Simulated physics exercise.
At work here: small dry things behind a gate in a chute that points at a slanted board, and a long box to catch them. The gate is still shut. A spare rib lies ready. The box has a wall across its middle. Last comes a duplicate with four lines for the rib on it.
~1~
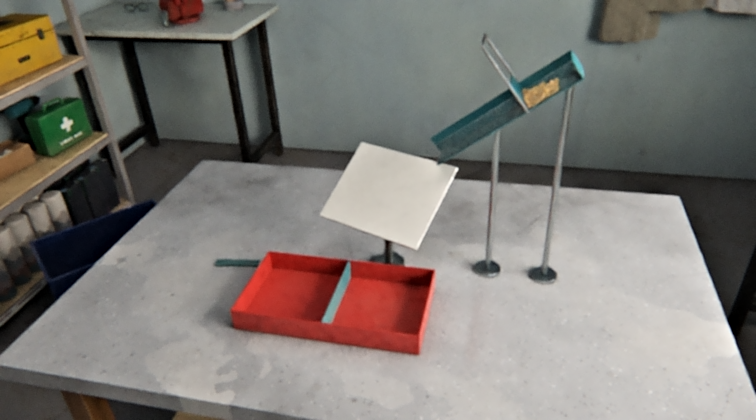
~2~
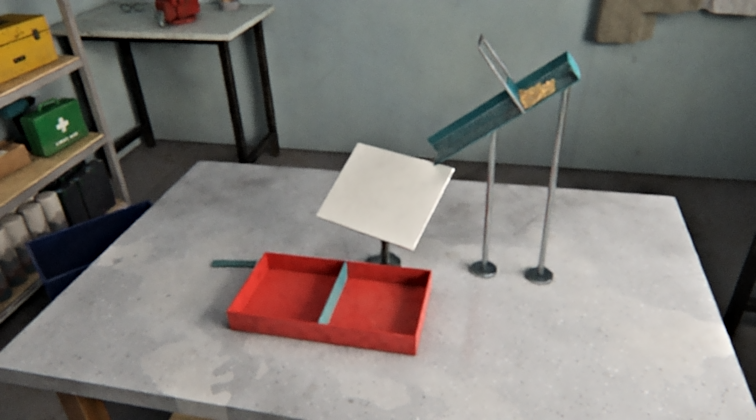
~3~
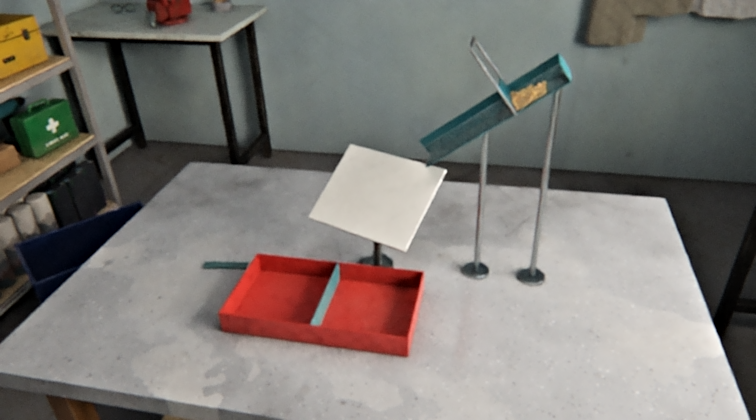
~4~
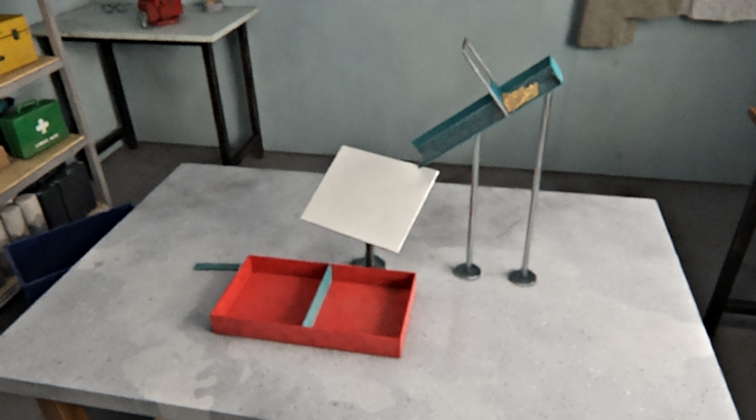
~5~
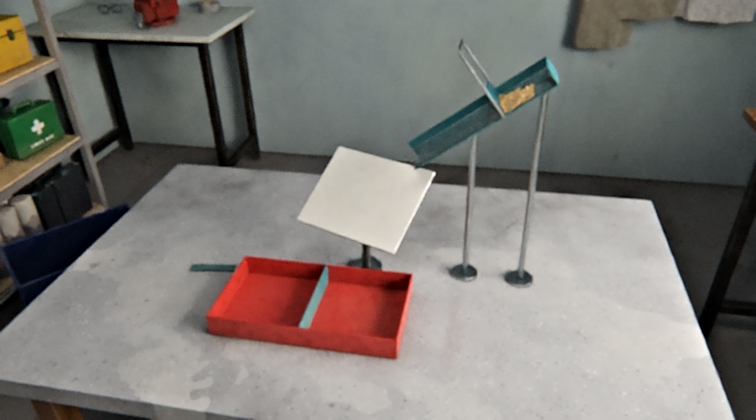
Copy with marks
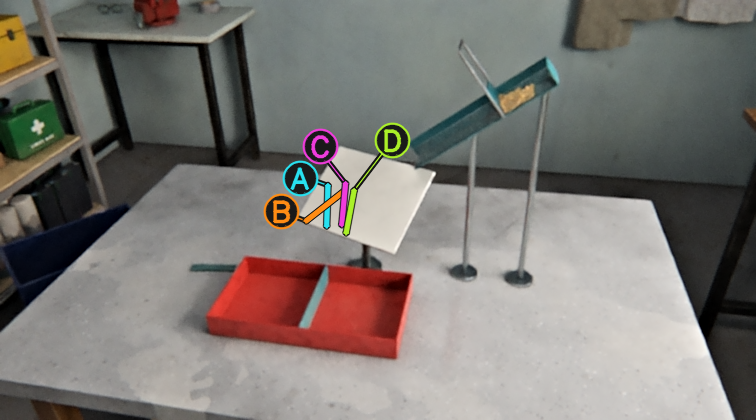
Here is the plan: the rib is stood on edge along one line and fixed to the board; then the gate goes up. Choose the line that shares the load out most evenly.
A beats the others.
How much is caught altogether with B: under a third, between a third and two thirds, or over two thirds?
It is over two thirds.
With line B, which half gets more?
More lands on the left.
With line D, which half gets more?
Right.
On the marked copy, line A from (327, 185) to (326, 226); line B from (343, 191) to (306, 220); line C from (345, 183) to (341, 224); line D from (354, 190) to (346, 232).
Choosing A, of what is caught, about half in the left half, about half in the right.
Choosing B, of what is caught, nearly all in the left half, a small part in the right.
Choosing C, of what is caught, a stray few in the left half, nearly all in the right.
Choosing D, of what is caught, a small part in the left half, nearly all in the right.
